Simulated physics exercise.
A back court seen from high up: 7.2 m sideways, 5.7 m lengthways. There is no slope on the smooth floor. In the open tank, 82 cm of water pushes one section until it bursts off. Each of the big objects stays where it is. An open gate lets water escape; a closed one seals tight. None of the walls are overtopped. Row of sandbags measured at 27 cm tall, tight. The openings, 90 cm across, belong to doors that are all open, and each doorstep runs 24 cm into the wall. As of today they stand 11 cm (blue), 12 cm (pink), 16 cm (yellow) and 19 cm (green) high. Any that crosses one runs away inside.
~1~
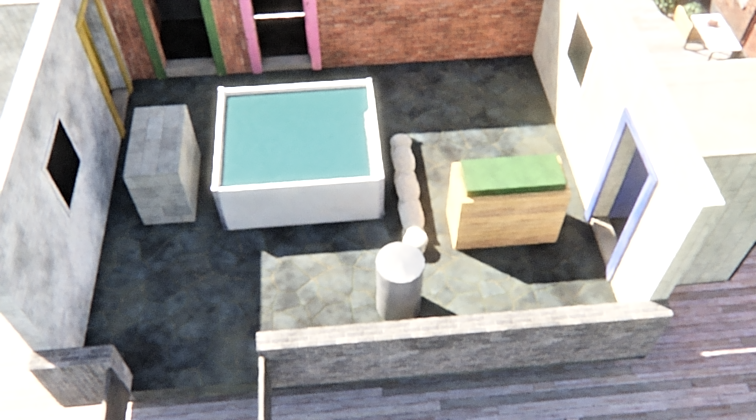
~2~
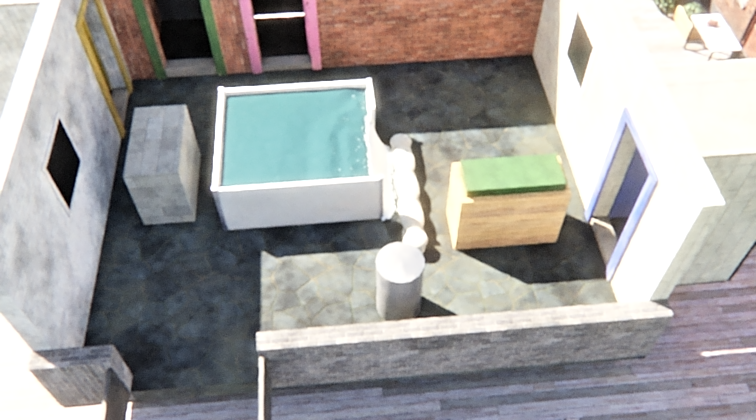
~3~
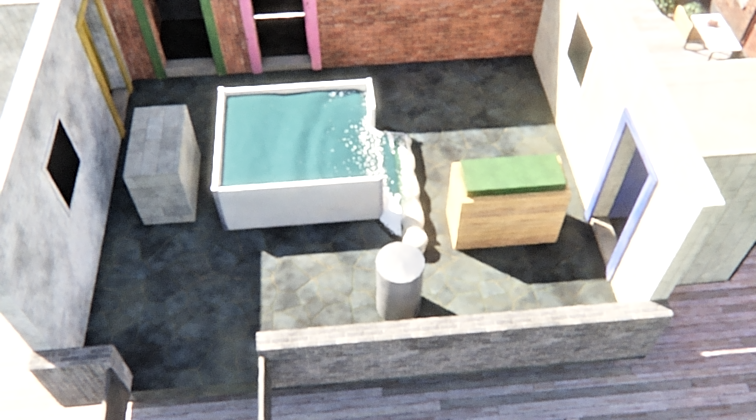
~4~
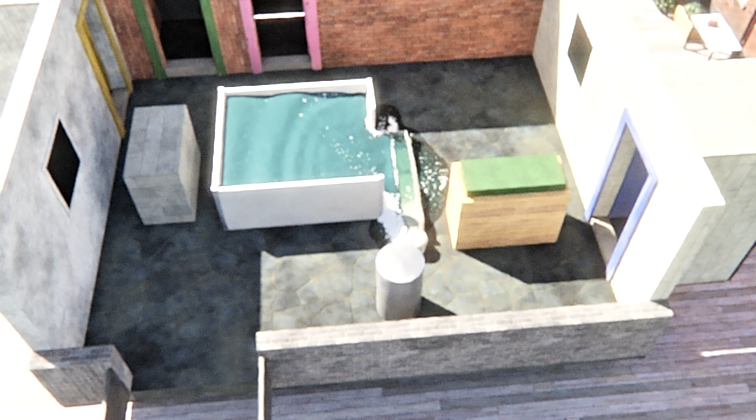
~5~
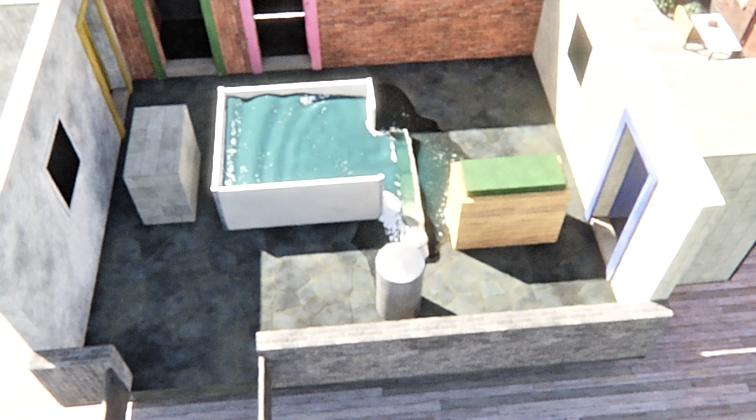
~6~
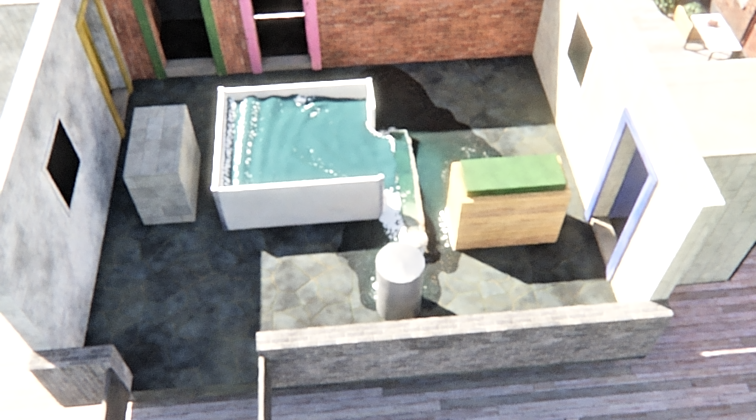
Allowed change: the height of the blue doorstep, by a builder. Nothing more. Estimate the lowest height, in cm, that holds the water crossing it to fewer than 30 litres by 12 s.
My estimate is 7.5 cm.
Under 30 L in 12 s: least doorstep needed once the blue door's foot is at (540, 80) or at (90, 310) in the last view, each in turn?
Minimums: About 18 cm and 6.0 cm.
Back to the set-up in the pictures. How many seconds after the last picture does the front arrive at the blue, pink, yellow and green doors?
Blue: 0.7 s; pink: 1.1 s; yellow: 4.5 s; green: 2.8 s.
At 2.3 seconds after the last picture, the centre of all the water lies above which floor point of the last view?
It lies near (378, 175) in the last picture.
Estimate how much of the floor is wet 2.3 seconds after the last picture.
I'd say near 60 percent.
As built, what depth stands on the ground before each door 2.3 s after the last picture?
In cm: Blue 7, pink 3, yellow 0, green 0.
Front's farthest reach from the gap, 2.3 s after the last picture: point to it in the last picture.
In the last picture, around (78, 379).
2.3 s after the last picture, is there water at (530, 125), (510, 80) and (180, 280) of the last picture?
Status: Submerged / submerged / clear.
Then, 0.7 s after the last picture water covers 40 % of the floor, deepest (65 cm) near (393, 191); it has not reached the blue door.
Then, 2.3 s after the last picture water covers 60 % of the floor, deepest (39 cm) near (393, 191); 7 cm at the blue door, 0 litres in over its 11 cm doorstep.
Then, 11.3 s after the last picture water covers 95 % of the floor, deepest (19 cm) near (383, 201); 8 cm at the blue door, 4 litres in over its 11 cm doorstep.
At the blue door as built, the water peaked near 11 cm, 6.1 s after the last picture.
Run again over the same 12 s with other heights there, 48 litres in over 6.5 cm, 19 litres over 8.5 cm. The limit of 30 litres is kept from about 7.5 cm up.
